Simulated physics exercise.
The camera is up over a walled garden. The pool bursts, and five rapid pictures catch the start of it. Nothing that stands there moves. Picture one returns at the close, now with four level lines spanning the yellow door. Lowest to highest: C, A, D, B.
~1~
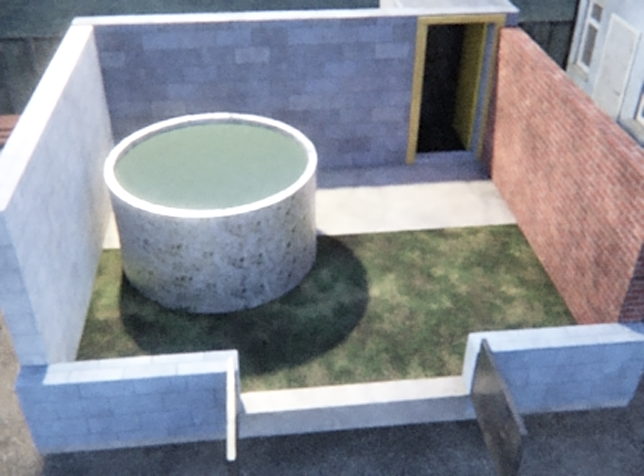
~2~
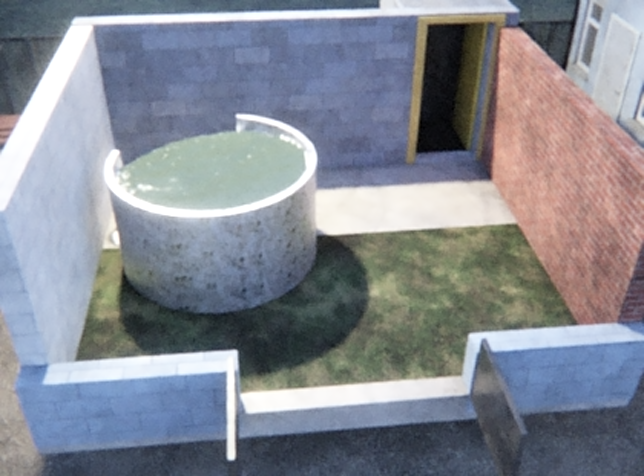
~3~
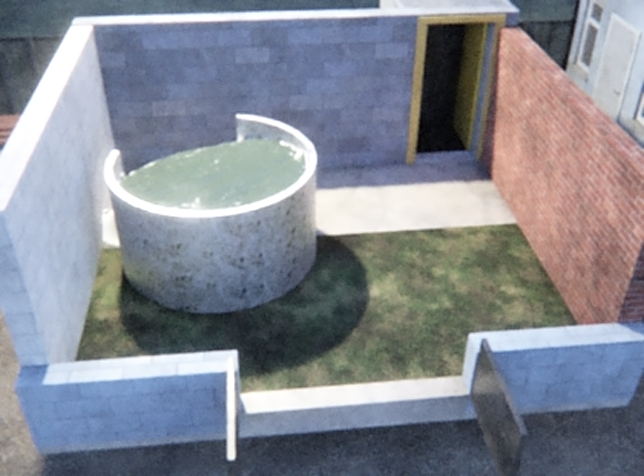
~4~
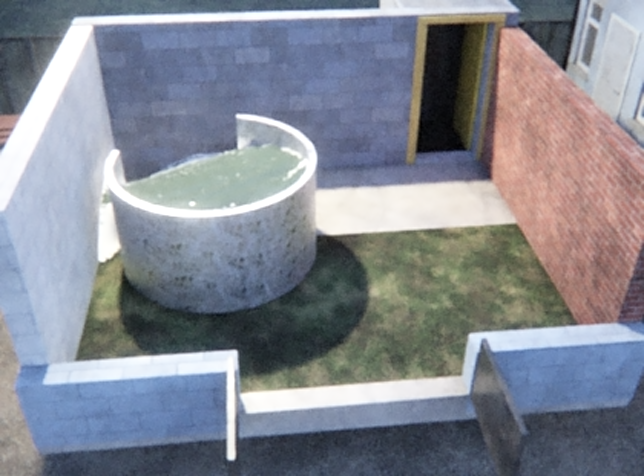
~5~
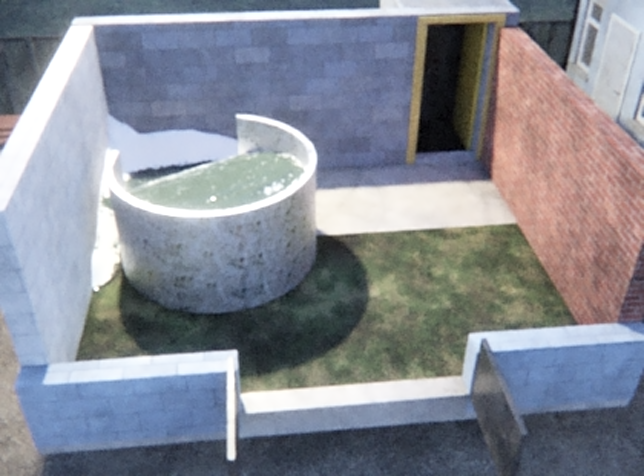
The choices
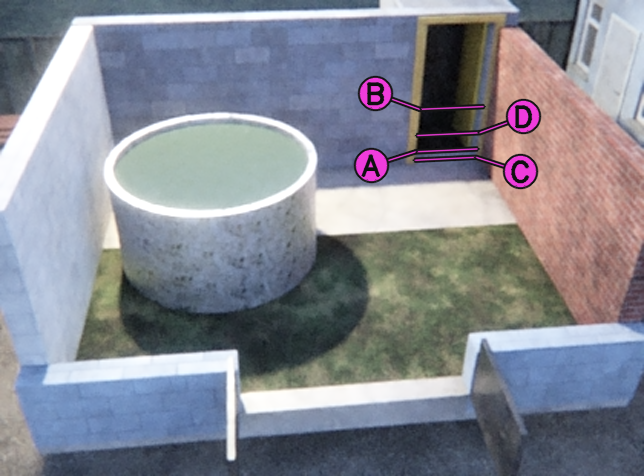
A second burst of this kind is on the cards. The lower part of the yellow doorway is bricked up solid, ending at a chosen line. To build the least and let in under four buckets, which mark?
Height D.
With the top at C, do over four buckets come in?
Yes, it does.
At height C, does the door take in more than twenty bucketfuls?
Yes.
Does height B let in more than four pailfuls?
No, that is safe.
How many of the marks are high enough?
Two.
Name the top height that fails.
It is A.
On the marked copy, A at (446, 150); B at (451, 107); C at (445, 158); D at (448, 134); from the bottom up C, A, D, B.
For height A, about 10 bucketfuls get in.
For height B, nothing gets over.
For height C, dozens of bucketfuls pour in.
For height D, a splash gets over, under a bucket.
